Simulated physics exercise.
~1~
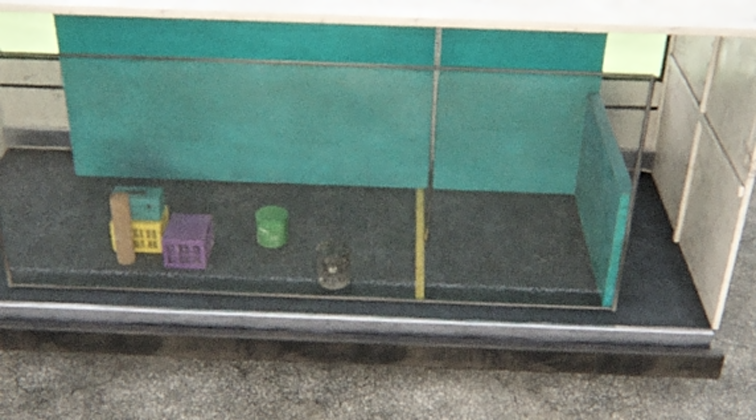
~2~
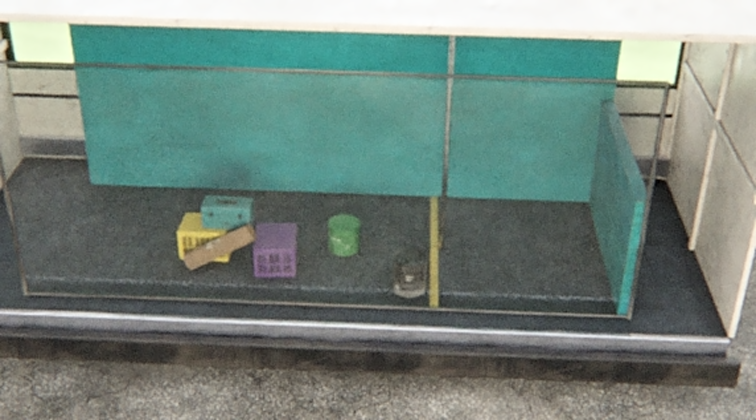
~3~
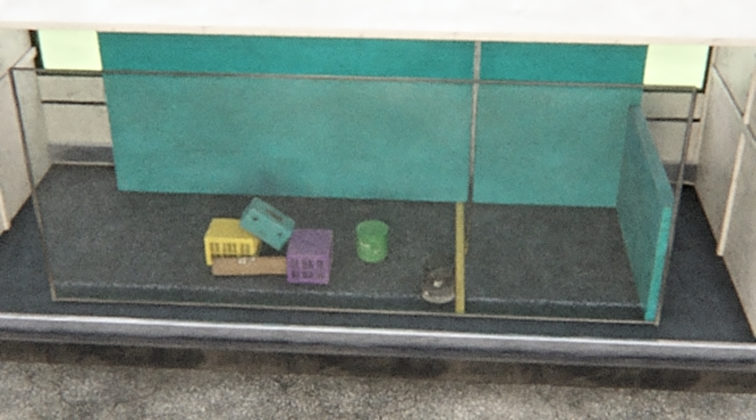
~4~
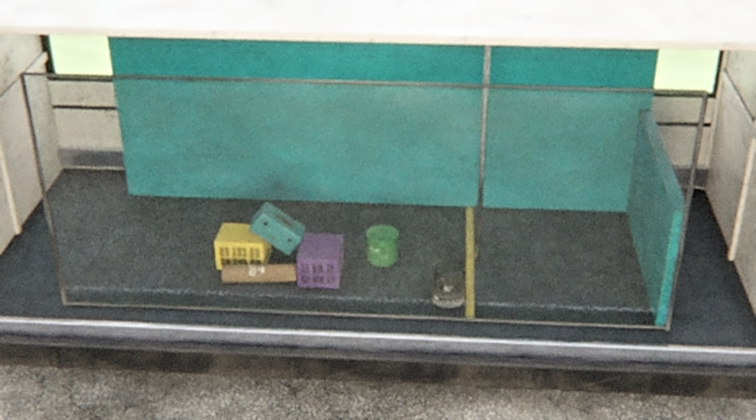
In this clip, crates, a toolbox and two small buckets shift slightly right across a dark bay as the view moves; a brown block tips over and the teal toolbox tilts against the yellow crate. The dark, see-through bucket ends just short of the yellow line.
